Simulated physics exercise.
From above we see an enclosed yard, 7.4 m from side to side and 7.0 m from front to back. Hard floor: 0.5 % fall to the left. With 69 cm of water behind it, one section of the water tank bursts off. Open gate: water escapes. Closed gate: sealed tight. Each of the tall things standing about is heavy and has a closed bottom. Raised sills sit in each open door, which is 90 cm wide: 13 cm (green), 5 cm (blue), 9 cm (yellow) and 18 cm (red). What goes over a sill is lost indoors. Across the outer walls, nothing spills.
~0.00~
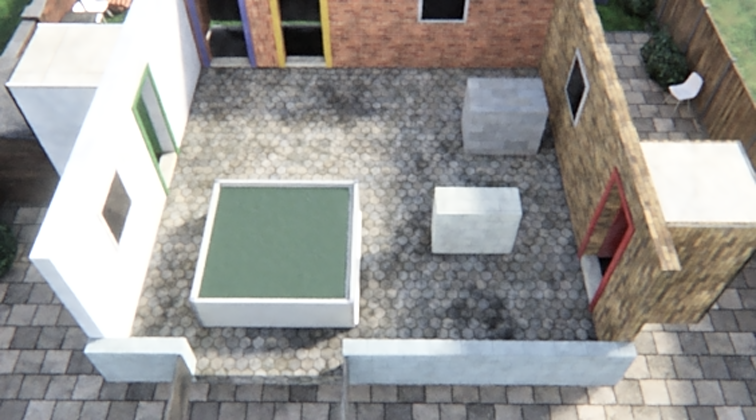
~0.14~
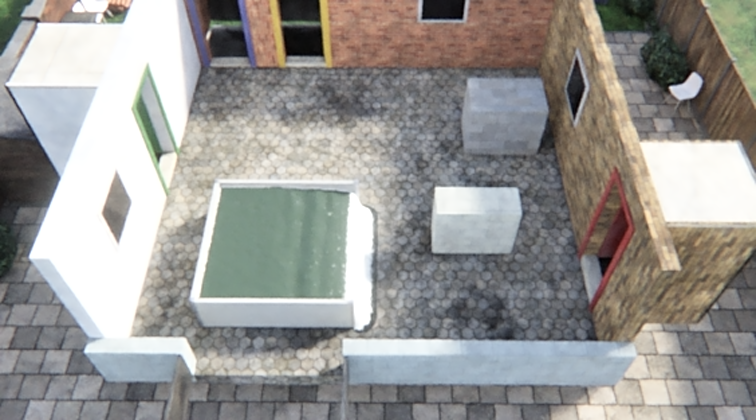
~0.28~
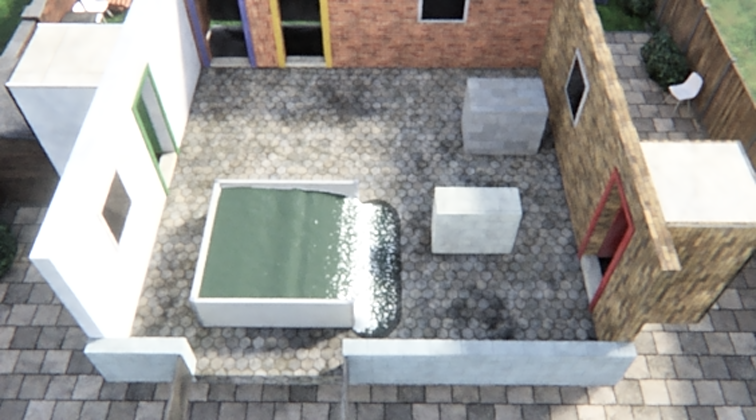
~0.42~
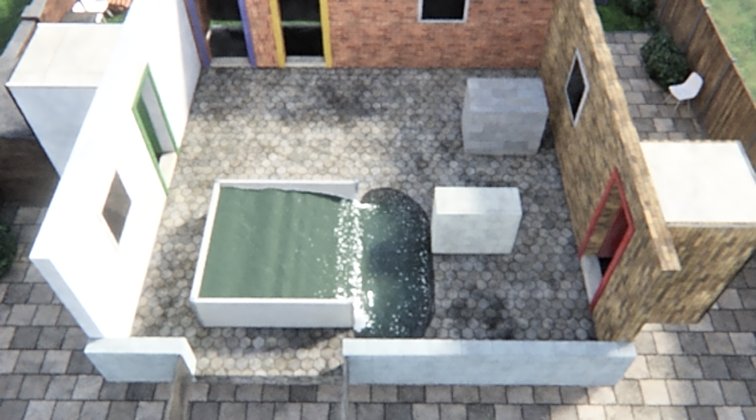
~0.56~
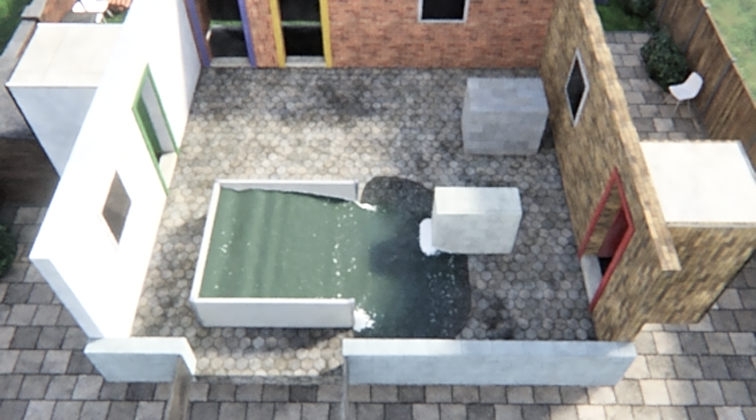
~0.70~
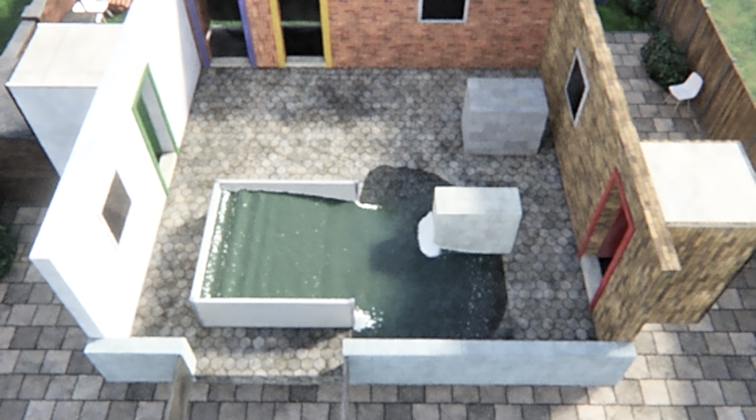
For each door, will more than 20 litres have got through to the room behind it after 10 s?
Result: At the green door the amount will stay short of the limit; at the blue door the amount will climb above the limit; at the yellow door the amount will stay short of the limit; at the red door the amount will climb above the limit.
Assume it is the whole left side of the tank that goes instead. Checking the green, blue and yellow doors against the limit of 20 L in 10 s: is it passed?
Note: Green beyond the mark, blue beyond the mark, yellow beyond the mark.
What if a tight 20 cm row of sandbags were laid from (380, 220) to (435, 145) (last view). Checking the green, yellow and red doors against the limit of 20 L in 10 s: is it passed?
Then the green door is fine, the yellow door is fine, and the red door is too much.
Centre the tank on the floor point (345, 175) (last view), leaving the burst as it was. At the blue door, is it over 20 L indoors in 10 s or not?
Against the limit, the blue door gets more than that.
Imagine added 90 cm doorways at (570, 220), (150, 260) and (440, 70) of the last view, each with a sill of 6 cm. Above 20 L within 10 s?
In turn: Beyond it, short of it, beyond it.
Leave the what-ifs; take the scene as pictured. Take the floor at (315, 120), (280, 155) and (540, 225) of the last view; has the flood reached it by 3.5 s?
In turn: Not reached, dry, under water.
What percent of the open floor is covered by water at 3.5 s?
Near 50 per cent is wet.
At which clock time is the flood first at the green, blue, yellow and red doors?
Green = 7.5 s, blue = 5.5 s, yellow = 4.0 s, red = 1.0 s.
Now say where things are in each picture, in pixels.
The first frame shows the water tank at (281, 240) is whole and still, 69 cm deep.
In the second frame, water pours out at (354, 255) and has run 1.2 m, to (357, 329); typically 10 cm deep outside, 69 cm at the water tank's back.
In the third frame, the front is at (384, 333), 1.4 m from the gap at (354, 257); 1.7 m2 of floor is under water; 69 cm left at the back of the water tank.
In the fourth frame, the front is at a hidden place, 1.7 m from the gap at (354, 258); 3.5 m2 of floor is under water; 69 cm left at the back of the water tank.
In the fifth frame, the front is at a hidden place, 2.1 m from the gap at (354, 258); 5.4 m2 of floor is under water; 68 cm left at the back of the water tank.
In the sixth frame, water pours out at (354, 258) and has run 2.5 m, to (501, 304); typically 7 cm deep outside, 60 cm at the water tank's back.
After 1.4 s water covers 35 % of the floor and is deepest (45 cm) near (422, 246); green door not reached, blue door not reached, yellow door not reached, red door 11 cm at the sill, 8 L in.
After 2.2 s water covers 40 % of the floor and is deepest (52 cm) near (579, 362); green door not reached, blue door not reached, yellow door not reached, red door 32 cm at the sill, 63 L in.
After 3.5 s water covers 50 % of the floor and is deepest (32 cm) near (602, 362); green door not reached, blue door not reached, yellow door not reached, red door 26 cm at the sill, 150 L in.
After 6.0 s water covers 75 % of the floor and is deepest (20 cm) near (531, 162); green door not reached, blue door 2 cm at the sill, 0 L in, yellow door 6 cm at the sill, 0 L in, red door 13 cm at the sill, 169 L in.
After 10.0 s water covers 100 % of the floor and is deepest (15 cm) near (173, 175); green door 14 cm at the sill, 0 L in, blue door 11 cm at the sill, 58 L in, yellow door 5 cm at the sill, 4 L in, red door 7 cm at the sill, 169 L in.
